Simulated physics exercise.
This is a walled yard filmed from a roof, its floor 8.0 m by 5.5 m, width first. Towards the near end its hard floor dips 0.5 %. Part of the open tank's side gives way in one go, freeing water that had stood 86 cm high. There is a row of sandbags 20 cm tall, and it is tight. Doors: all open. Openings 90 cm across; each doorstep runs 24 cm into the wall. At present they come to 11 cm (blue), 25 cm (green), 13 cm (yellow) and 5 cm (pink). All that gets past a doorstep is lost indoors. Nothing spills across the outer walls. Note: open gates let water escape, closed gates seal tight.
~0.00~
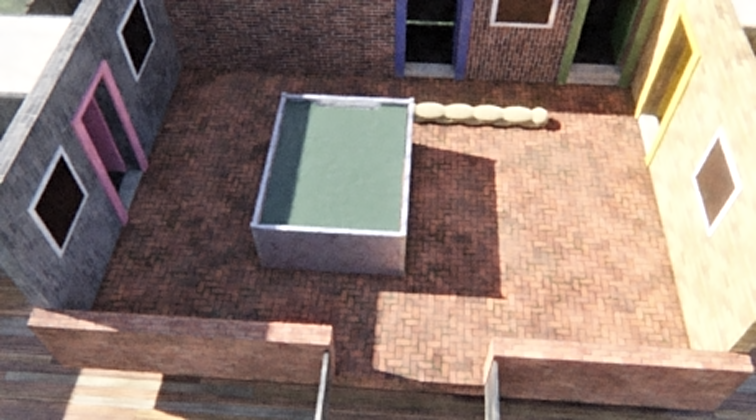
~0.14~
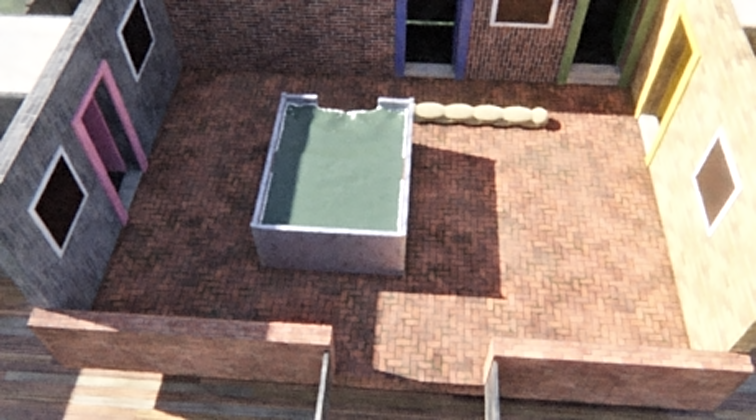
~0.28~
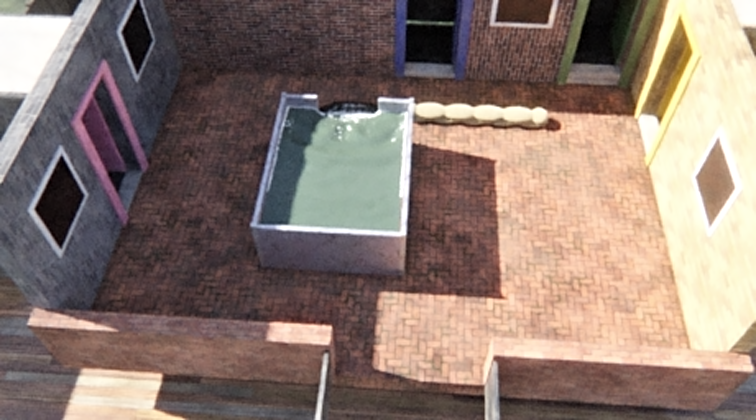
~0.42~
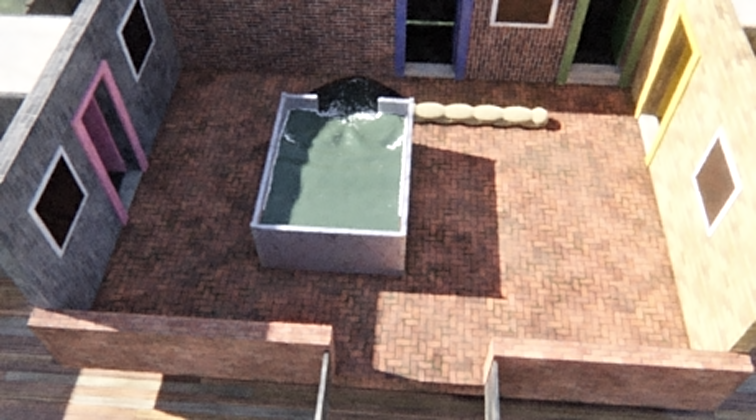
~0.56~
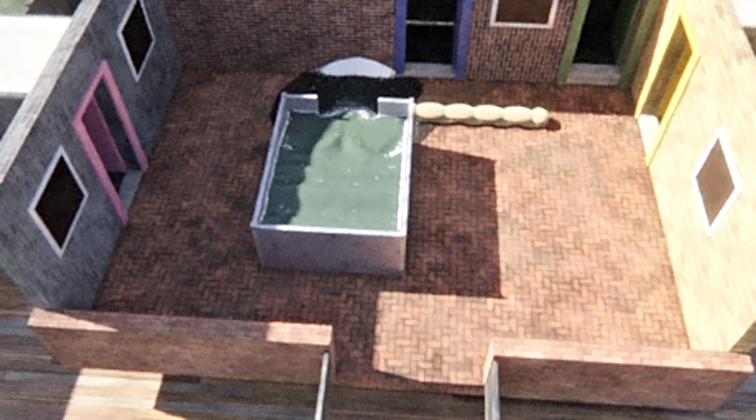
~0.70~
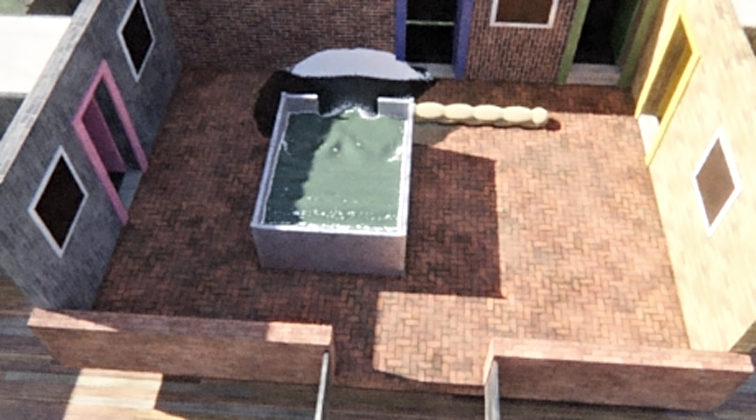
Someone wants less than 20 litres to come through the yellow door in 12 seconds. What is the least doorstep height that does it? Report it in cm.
It needs to be around 15 cm high.
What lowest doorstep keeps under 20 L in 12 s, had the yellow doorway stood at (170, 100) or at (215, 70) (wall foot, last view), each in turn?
You'd want roughly 27 cm there first, then roughly 22 cm.
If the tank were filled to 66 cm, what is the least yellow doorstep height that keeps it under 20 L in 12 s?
Something near 11.0 cm should do.
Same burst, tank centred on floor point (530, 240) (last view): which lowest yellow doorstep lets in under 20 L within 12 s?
Minimum: Approx. 25 cm.
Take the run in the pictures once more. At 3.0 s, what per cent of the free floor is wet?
Some 35 per cent is wet.
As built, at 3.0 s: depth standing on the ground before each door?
In cm - blue: 20, green: 15, yellow: 17, pink: 7.
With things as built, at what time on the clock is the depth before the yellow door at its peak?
That happens close to 3.6 s on the clock.
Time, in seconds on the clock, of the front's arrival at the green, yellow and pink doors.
Door green 1.8 s / door yellow 2.2 s / door pink 2.4 s.
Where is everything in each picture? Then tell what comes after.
The first frame shows still water, 86 cm deep, in the open tank at (339, 163); the yellow door at (663, 93) is dry.
In the second frame, water pours out on the far side and has run 0.3 m, to a hidden place; about 14 cm deep outside, 86 cm at the back.
In the third frame, water pours out on the far side and has run 0.9 m, to a hidden place; about 14 cm deep outside, 86 cm at the back.
In the fourth frame, the front is at (351, 79), 1.5 m from the gap on the far side; 2.2 m2 of floor is wet, 86 cm left at the back.
In the fifth frame, the gap is on the far side, the front 1.7 m out at (312, 73); the back of the open tank holds 86 cm.
In the sixth frame, water pours out on the far side and has run 1.9 m, to (282, 71); about 8 cm deep outside, 80 cm at the back; the yellow door at (663, 93), 4.8 m from the gap, is still 3.1 m from the nearest water.
After 1.4 s water covers 20 % of the floor, deepest (52 cm) near (361, 84); it has not reached the yellow door.
After 3.0 s water covers 35 % of the floor, deepest (35 cm) near (630, 96); 17 cm at the yellow door, 5 litres in over its 13 cm doorstep.
After 12.0 s water covers 95 % of the floor, deepest (14 cm) near (694, 381); 7 cm at the yellow door, 37 litres in over its 13 cm doorstep.
At the yellow door as built, the water arrived by 2.3 s and peaked near 17 cm at 3.6 s.
With a doorstep of 14 cm, 27 litres would have come in within the 12 s; with 16.5 cm, 12 litres. So under 20 litres takes about 15 cm.
